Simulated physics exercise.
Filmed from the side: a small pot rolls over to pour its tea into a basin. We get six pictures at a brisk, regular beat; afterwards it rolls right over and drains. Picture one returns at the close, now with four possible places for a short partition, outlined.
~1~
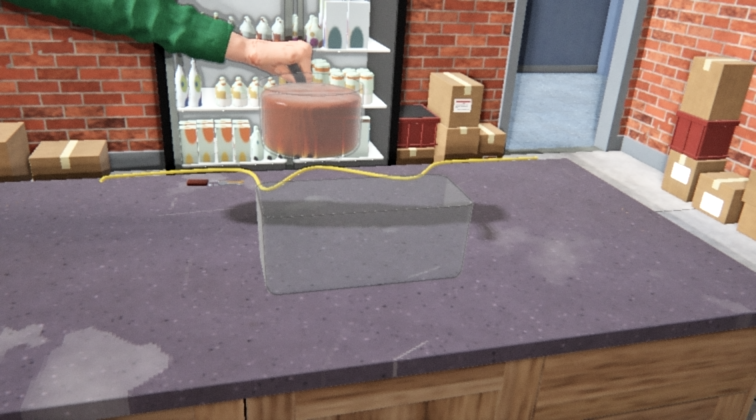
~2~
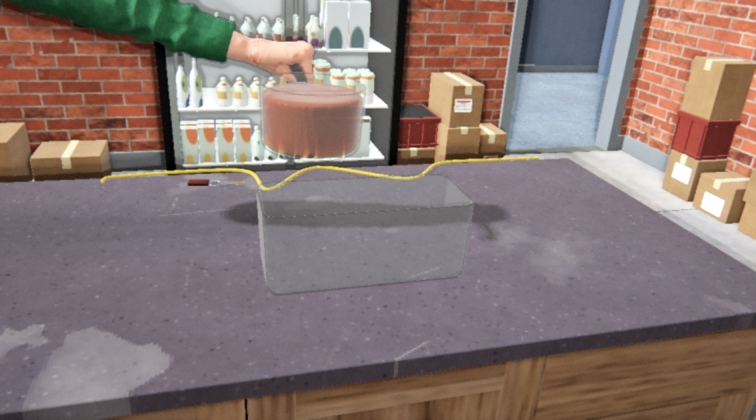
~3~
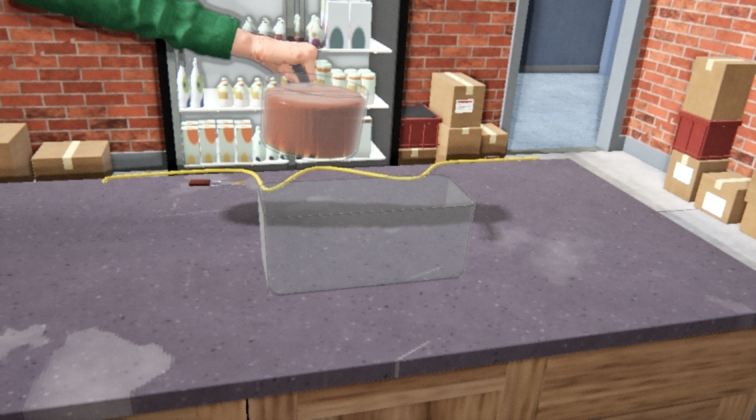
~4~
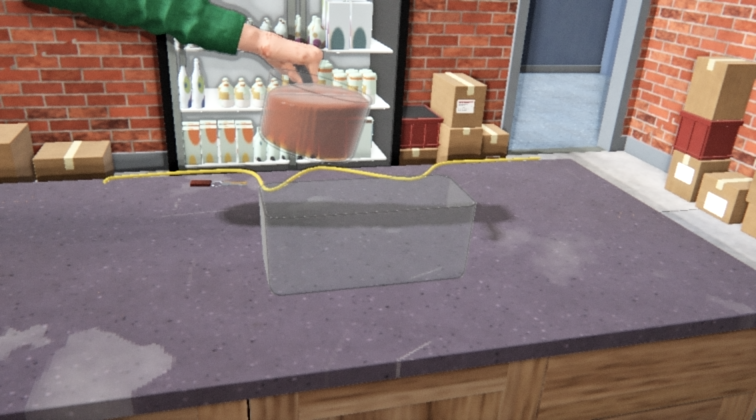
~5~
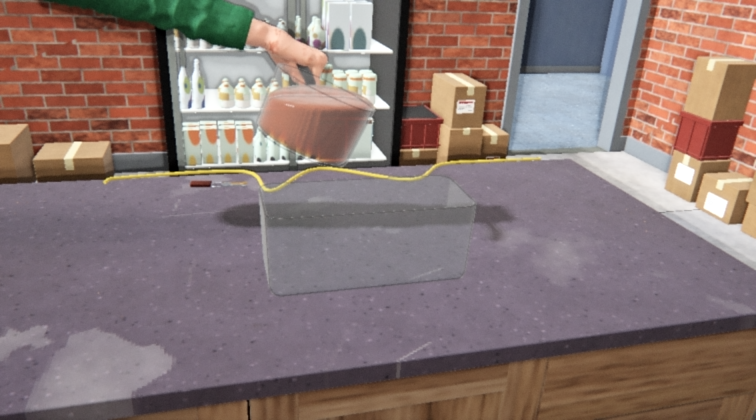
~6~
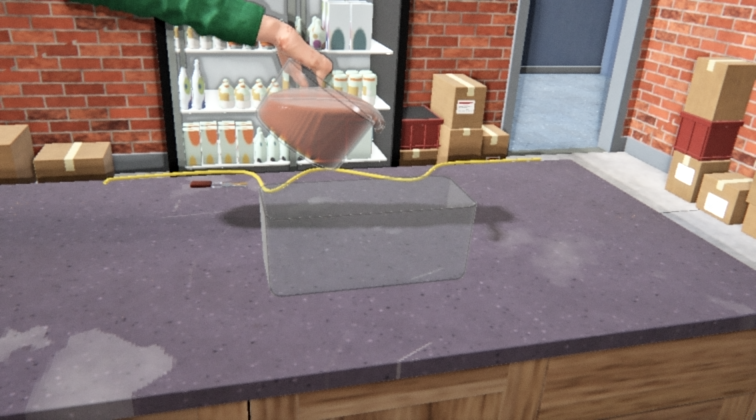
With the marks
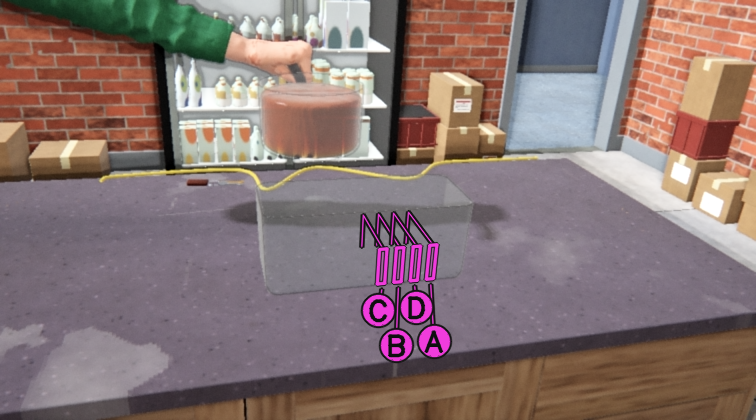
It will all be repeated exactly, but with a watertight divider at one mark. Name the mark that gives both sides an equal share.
The answer is slot B.
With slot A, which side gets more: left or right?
More ends on the left.
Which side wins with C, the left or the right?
The right side.
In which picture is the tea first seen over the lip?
In picture 5.
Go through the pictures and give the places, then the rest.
Upright, lip at (361, 83); basin from (266, 293) to (461, 274); nothing has left yet.
Upright, lip at (362, 84); nothing has left yet.
Tipped about 6°, lip at (366, 89); nothing has left yet.
Tipped about 14°, lip at (369, 96); nothing has left yet.
Tipped about 24°, lip at (371, 106); tea is over the lip, down to (371, 106).
Tipped about 36°, lip at (371, 118); tea is over the lip, down to (374, 127).
On the marked copy, A at (430, 284); B at (398, 287); C at (381, 289); D at (414, 286).
For slot A, about 87 % ends left of the wall and 7 % right of it; 7 % is lost outside.
For slot B, about 52 % ends left of the wall and 46 % right of it.
For slot C, about 20 % ends left of the wall and 79 % right of it.
For slot D, about 70 % ends left of the wall and 27 % right of it; 3 % is lost outside.
